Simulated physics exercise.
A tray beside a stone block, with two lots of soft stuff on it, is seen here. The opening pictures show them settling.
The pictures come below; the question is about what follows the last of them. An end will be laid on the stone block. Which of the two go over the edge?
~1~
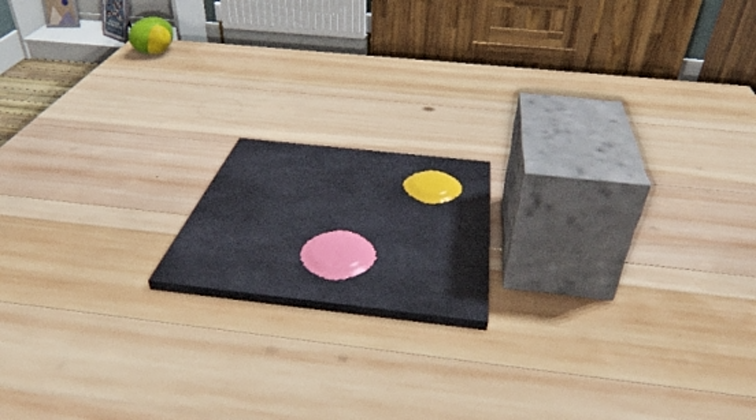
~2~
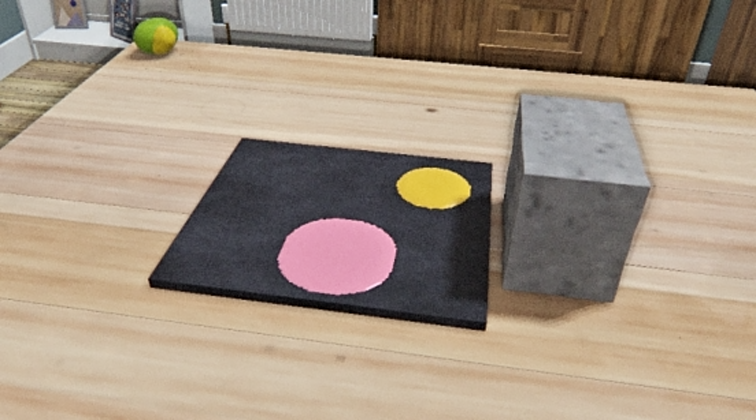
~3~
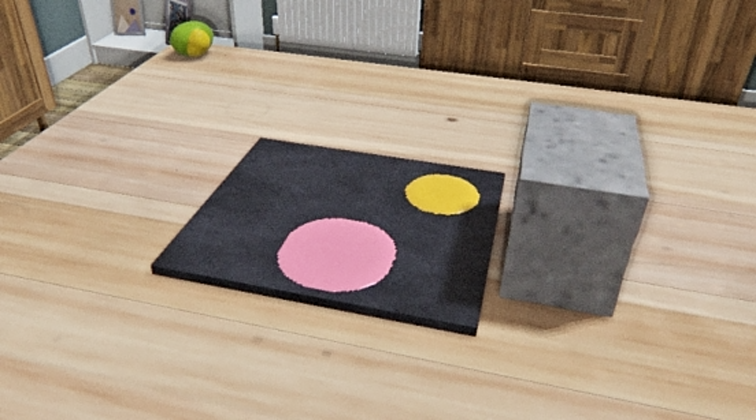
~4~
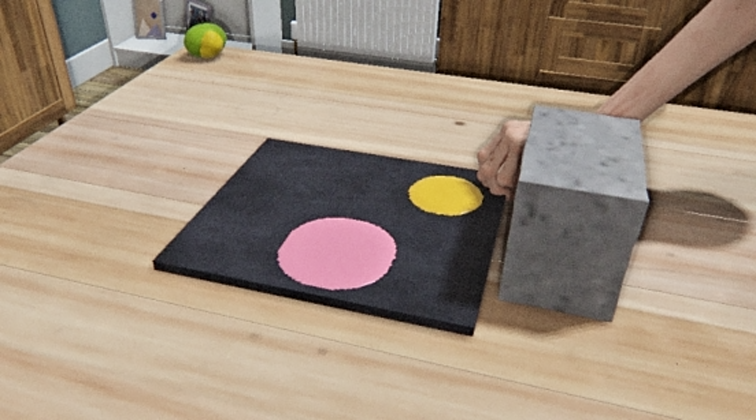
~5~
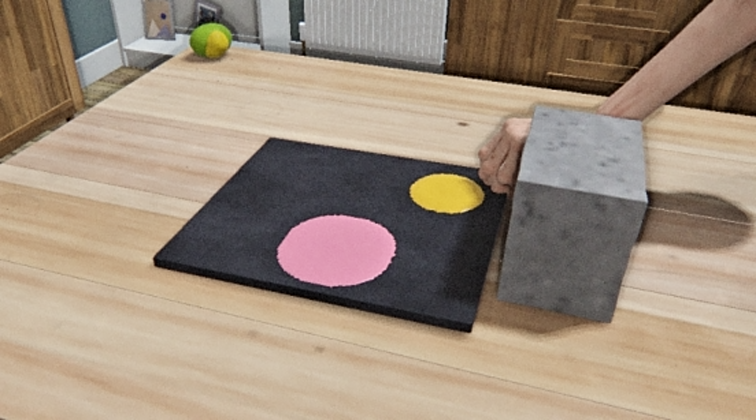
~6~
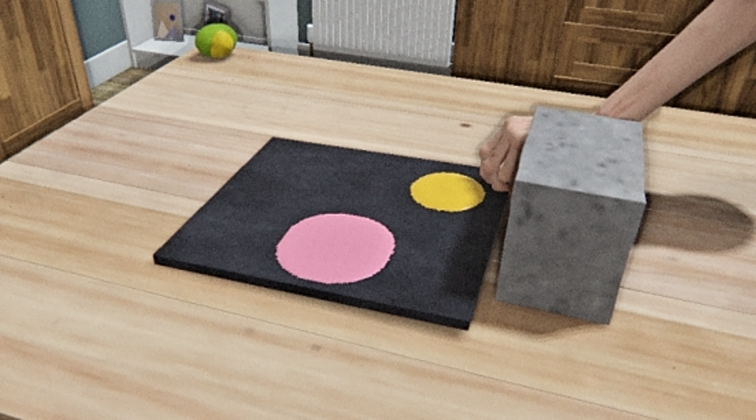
So: The pink sauce, it drops off; the yellow sauce, it is held back.
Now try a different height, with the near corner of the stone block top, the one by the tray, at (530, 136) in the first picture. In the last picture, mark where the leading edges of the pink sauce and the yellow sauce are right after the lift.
(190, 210) and (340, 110).
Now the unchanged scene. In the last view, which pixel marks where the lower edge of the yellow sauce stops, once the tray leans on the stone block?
I'd say it settles around (342, 125) in the last view.
Soon after, slope about 28°; the pink sauce has crept down a long way; the yellow sauce has crept a little.
Later, the pink sauce is dripping off the low end; the yellow sauce has crept down a long way.
In the end, slope about 28°; the pink sauce is dripping off the low end; the yellow sauce has crept down a long way.
